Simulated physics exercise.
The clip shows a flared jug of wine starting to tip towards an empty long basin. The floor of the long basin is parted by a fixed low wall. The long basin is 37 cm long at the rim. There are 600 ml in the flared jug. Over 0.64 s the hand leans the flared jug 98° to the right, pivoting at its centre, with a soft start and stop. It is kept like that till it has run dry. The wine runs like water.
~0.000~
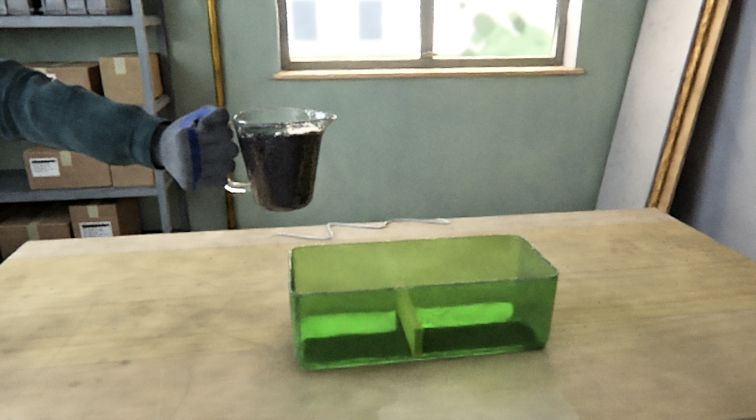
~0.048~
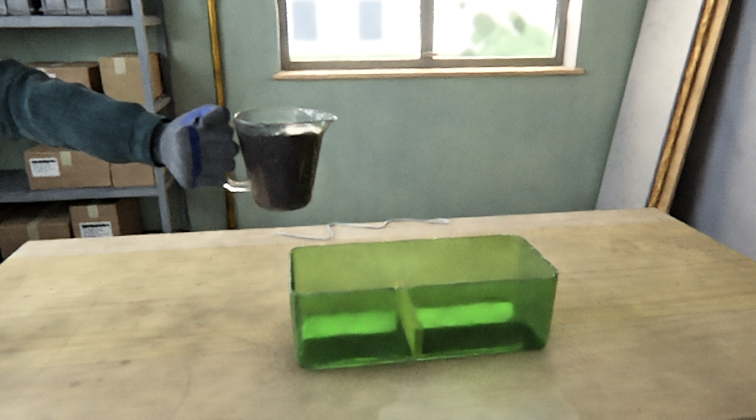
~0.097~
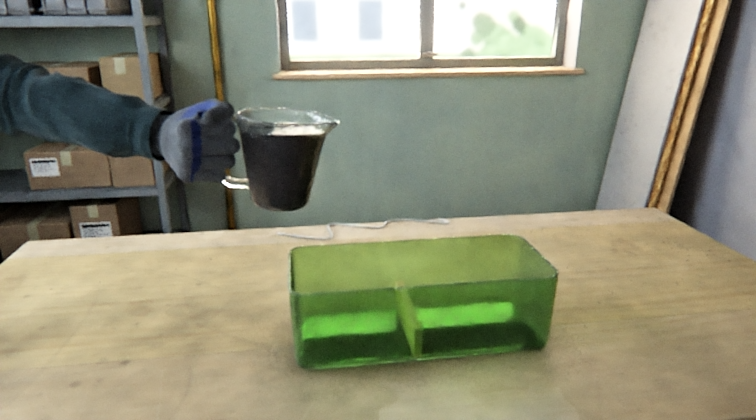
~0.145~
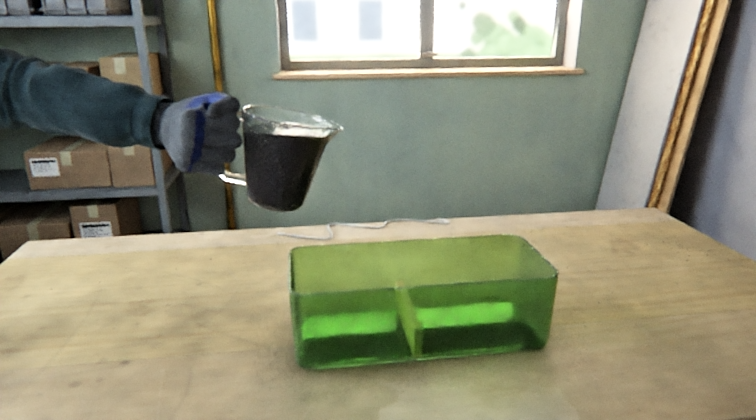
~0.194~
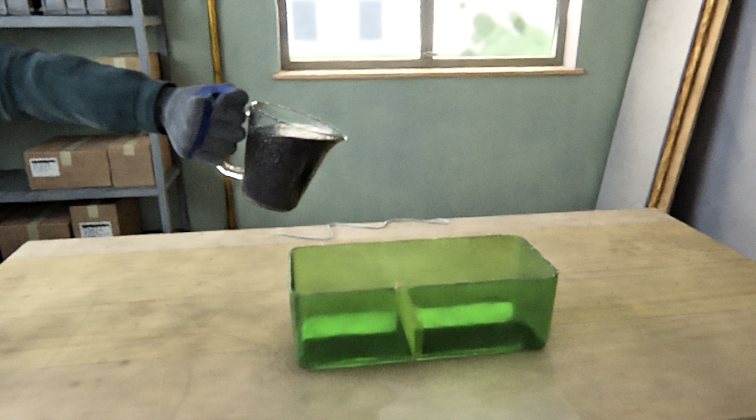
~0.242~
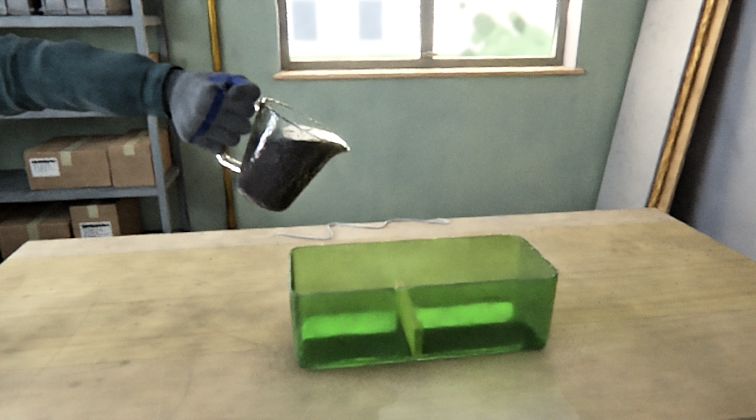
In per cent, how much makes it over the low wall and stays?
Roughly 7 per cent is past the wall.
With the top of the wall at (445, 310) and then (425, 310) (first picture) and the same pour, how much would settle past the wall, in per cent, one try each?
In turn about 15 and 10 per cent.
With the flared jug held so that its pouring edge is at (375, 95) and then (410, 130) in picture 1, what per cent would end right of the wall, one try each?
In turn about 90 and 95 per cent.
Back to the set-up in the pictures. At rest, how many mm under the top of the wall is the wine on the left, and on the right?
Some 24 mm on the left and 46 mm on the right.
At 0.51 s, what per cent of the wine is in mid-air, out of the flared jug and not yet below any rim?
About 30 per cent.
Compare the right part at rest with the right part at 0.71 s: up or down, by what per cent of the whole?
It goes up by about 3.
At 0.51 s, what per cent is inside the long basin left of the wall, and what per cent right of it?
Some 16 per cent left and 2 right.
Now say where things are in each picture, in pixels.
In the first picture, tilt 0°; pouring edge (336, 116); surface from (239, 130) to (321, 128); the long basin's rim runs from (290, 270) to (539, 254); the wall's top is at (408, 304).
In the second picture, tilt 1°; pouring edge (337, 117); surface from (240, 130) to (322, 128).
In the third picture, tilt 5°; pouring edge (340, 121); surface from (242, 128) to (324, 131).
In the fourth picture, tilt 12°; pouring edge (343, 128); surface from (246, 127) to (328, 132).
In the fifth picture, tilt 21°; pouring edge (347, 138); surface from (250, 131) to (336, 135).
In the sixth picture, tilt 31°; pouring edge (350, 149); surface from (250, 138) to (346, 142).
Then, 0.51 s in, the tilt is 88° and 52 per cent is still to pour, 16 is left of the wall and 2 right of it.
Then, 0.71 s in, the tilt is 98° and 12 per cent is still to pour, 66 is left of the wall and 4 right of it.
Then, 0.92 s in, the tilt is 98° and 1 per cent is still to pour, 84 is left of the wall and 6 right of it.
Then, 1.14 s in, the tilt is 98° and 0 per cent is still to pour, 88 is left of the wall and 7 right of it.
Finally, 88 per cent lies left of the wall, 7 right of it and 5 outside.
